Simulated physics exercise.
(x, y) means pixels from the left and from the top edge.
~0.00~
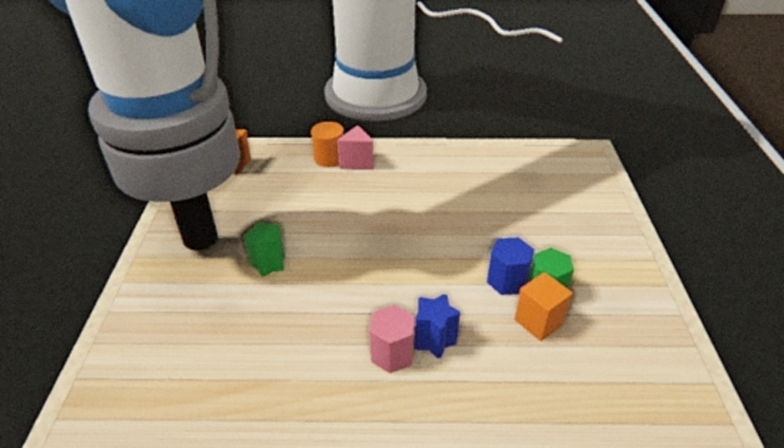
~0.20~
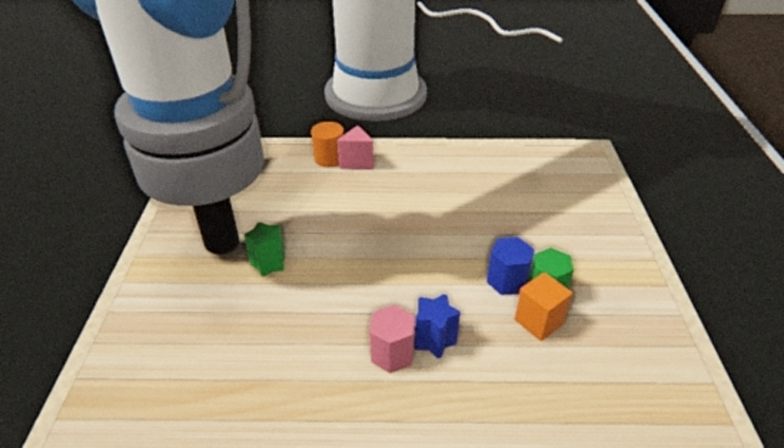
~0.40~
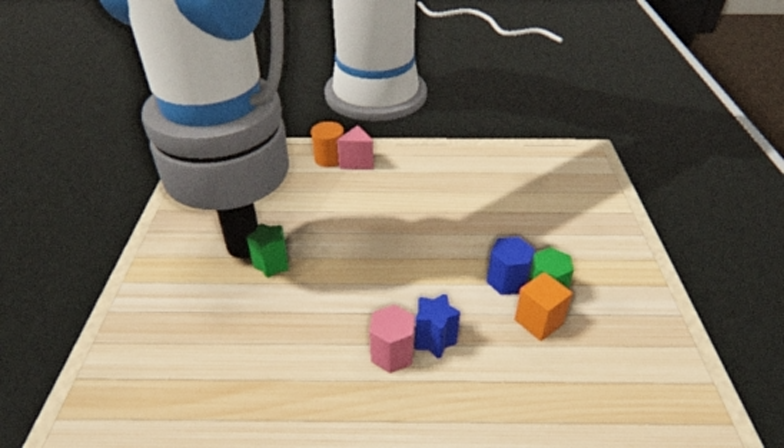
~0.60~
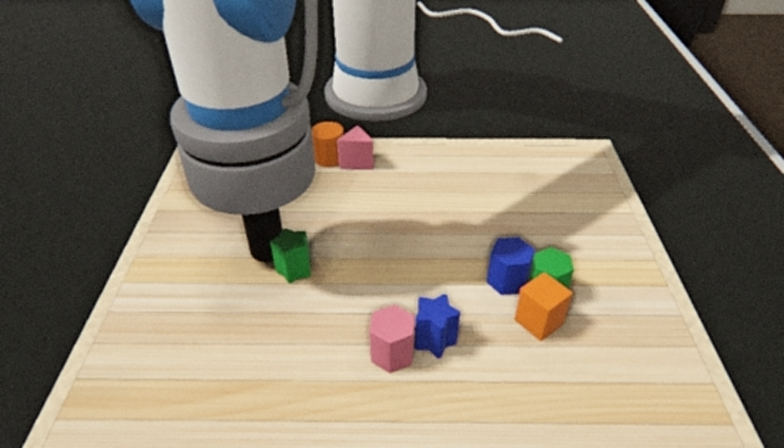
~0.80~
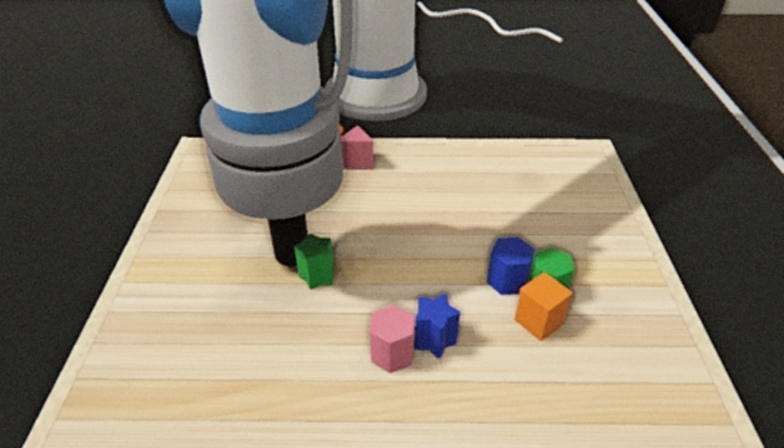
We see a robot arm over a wooden board scattered with colored blocks; its black tip moves right to the green star block, then pushes it a short way right while the other blocks stay still.
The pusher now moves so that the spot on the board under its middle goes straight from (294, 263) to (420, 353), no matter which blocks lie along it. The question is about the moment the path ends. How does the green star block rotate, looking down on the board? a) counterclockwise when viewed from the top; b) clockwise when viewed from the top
a - counterclockwise when viewed from the top.
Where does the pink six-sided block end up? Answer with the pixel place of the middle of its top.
It is going to be at (412, 357).
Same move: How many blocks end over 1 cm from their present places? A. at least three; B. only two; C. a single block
That would be A.
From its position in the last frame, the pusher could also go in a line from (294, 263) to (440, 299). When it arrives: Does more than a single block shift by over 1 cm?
I believe not.
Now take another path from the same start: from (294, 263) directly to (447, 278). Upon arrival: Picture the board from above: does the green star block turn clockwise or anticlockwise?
Spins clockwise.
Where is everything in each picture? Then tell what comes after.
The first picture shows tip of the pusher (201, 240), middles of tops, green star block (263, 233), pink six-sided block (392, 323), blue star block (437, 309).
The second picture shows pusher (222, 244), nothing pushed.
The third picture shows pusher (245, 248), green star block (267, 234).
The fourth picture shows pusher (268, 252), green star block (290, 239).
The fifth picture shows pusher (293, 256), green star block (314, 245), pink six-sided block (392, 323), blue star block (437, 309).
On the path given first. One third of the way, pusher (330, 283); green star block (358, 271).
Two thirds of the way, pusher (373, 313); green star block (408, 291), turned 30° anticlockwise.
At the end, pusher (420, 345); green star block (432, 291), turned 85° anticlockwise; pink six-sided block (412, 357), turned 40° clockwise; blue star block (459, 312), turned 50° clockwise.
